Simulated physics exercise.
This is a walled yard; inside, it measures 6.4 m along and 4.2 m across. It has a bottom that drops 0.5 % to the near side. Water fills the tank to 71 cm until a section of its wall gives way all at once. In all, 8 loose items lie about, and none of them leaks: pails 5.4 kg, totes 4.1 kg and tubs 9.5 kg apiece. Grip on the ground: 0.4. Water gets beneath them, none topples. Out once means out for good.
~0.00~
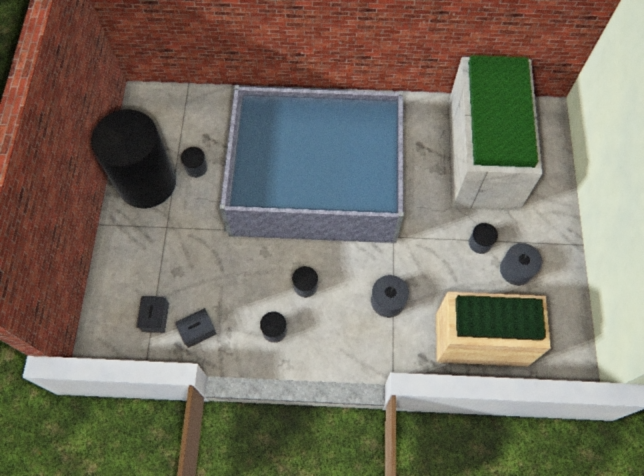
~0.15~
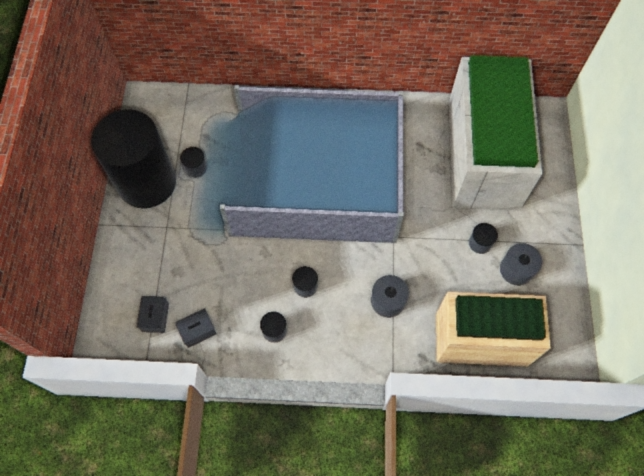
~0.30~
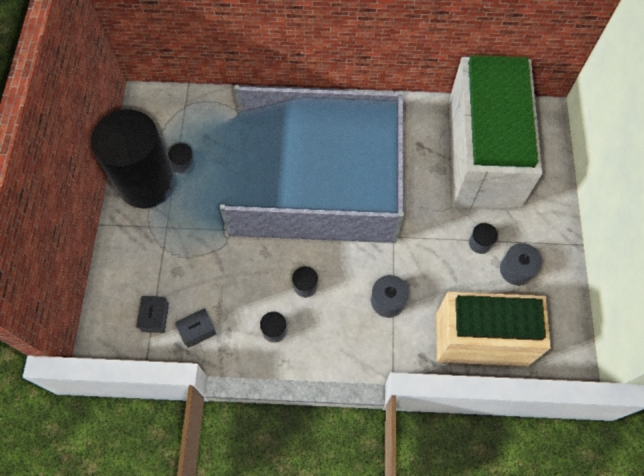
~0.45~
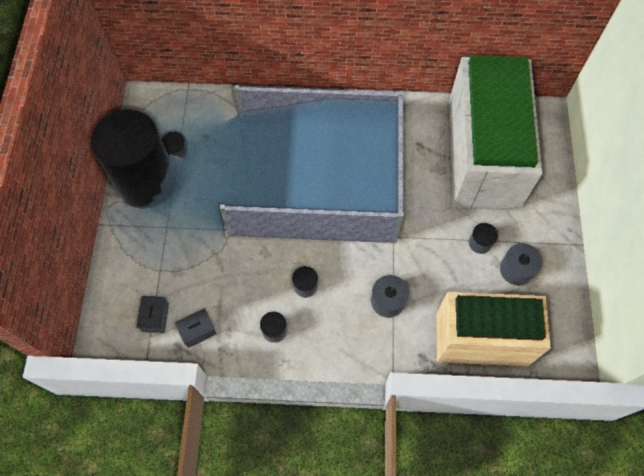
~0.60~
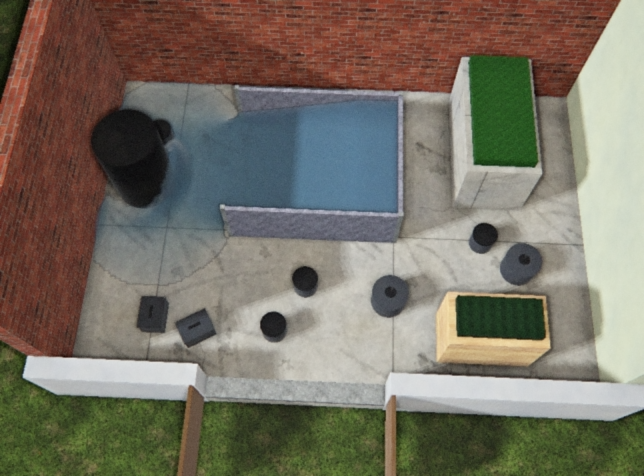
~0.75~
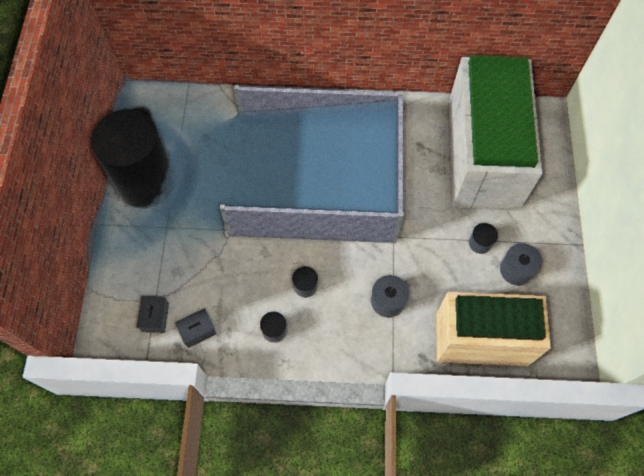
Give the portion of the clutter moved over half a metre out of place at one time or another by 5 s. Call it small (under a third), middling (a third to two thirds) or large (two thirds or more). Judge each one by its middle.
Large, two thirds or more.
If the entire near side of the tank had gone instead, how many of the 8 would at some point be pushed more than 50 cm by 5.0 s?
In that case 5 of them.
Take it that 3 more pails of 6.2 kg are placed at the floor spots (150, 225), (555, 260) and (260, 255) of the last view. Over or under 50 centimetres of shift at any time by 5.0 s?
Each in turn ends up beyond the limit, within the limit, within the limit.
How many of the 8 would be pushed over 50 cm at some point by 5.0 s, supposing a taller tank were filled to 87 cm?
Then 8 of them.
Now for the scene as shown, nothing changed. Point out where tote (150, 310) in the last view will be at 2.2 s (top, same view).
Close to pixel (202, 351).
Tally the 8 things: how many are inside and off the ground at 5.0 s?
Answer: 5.
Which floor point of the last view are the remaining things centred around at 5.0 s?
The centre sits near (462, 258).
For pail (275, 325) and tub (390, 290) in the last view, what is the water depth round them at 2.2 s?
Depths: Near 1 cm, then near 0 cm.
After 1.1 s 1 of 8 are over 50 cm from their spots; 1 afloat.
After 2.2 s 2 of 8 are over 50 cm from their spots; 2 afloat.
After 3.5 s 5 of 8 are over 50 cm from their spots; 3 afloat.
After 5.0 s 8 of 8 are over 50 cm from their spots, and 8 have been at some point; 5 afloat.
